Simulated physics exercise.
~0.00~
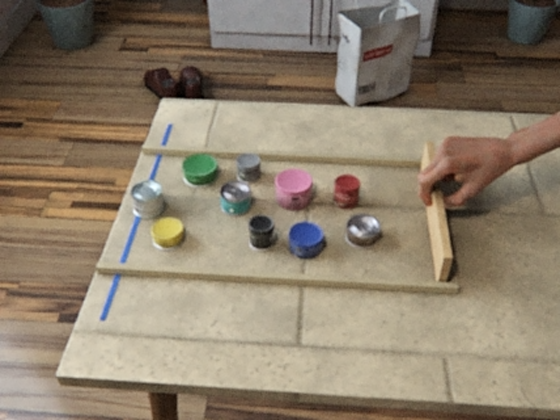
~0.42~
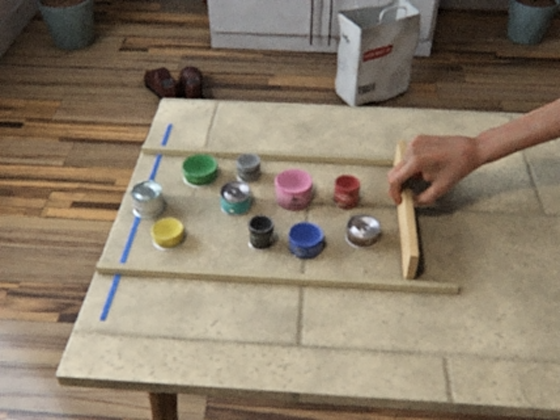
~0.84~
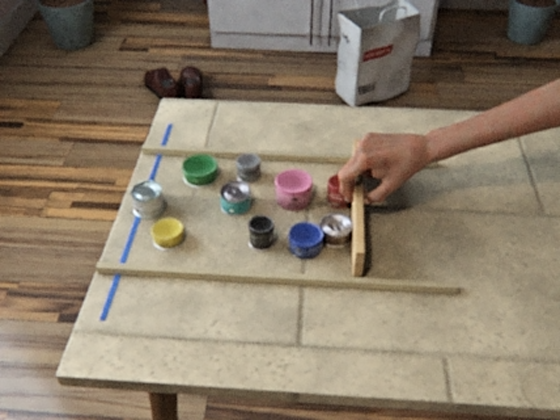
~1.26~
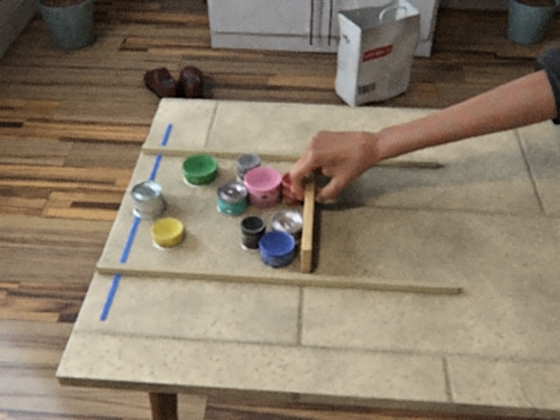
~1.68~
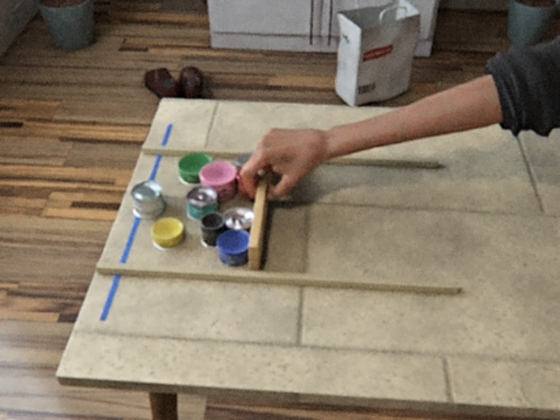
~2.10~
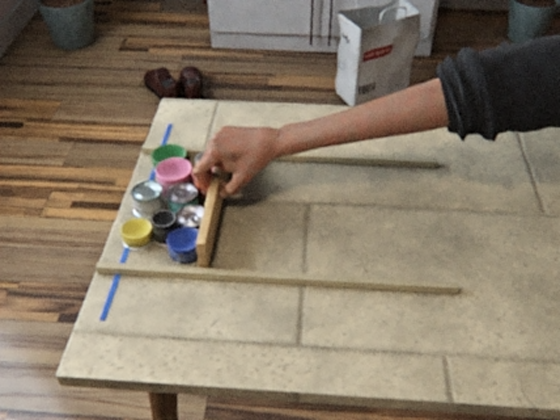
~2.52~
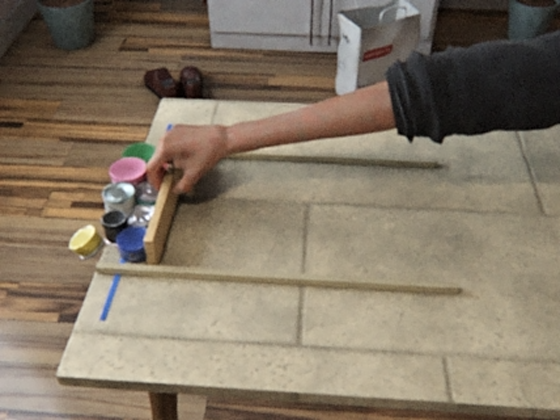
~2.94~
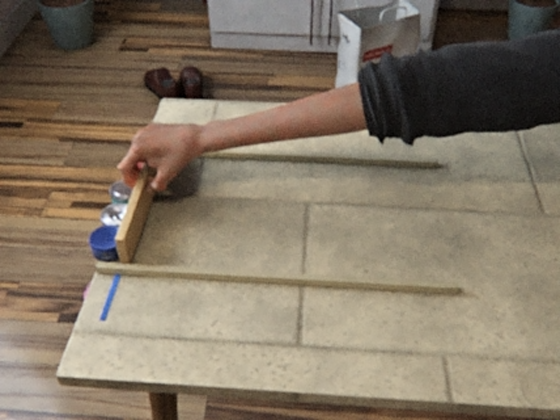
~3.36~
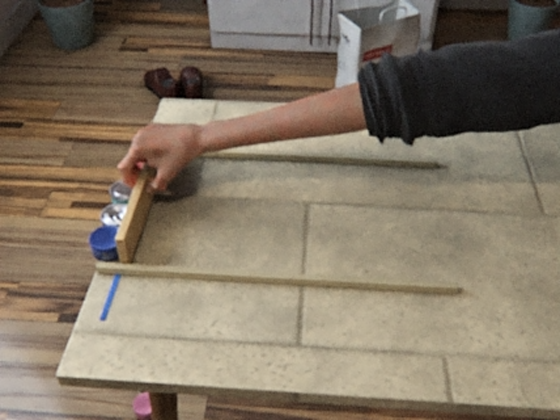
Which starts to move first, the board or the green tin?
The board starts to move first, while the green tin stays still until the board has pushed the other tins close to it.
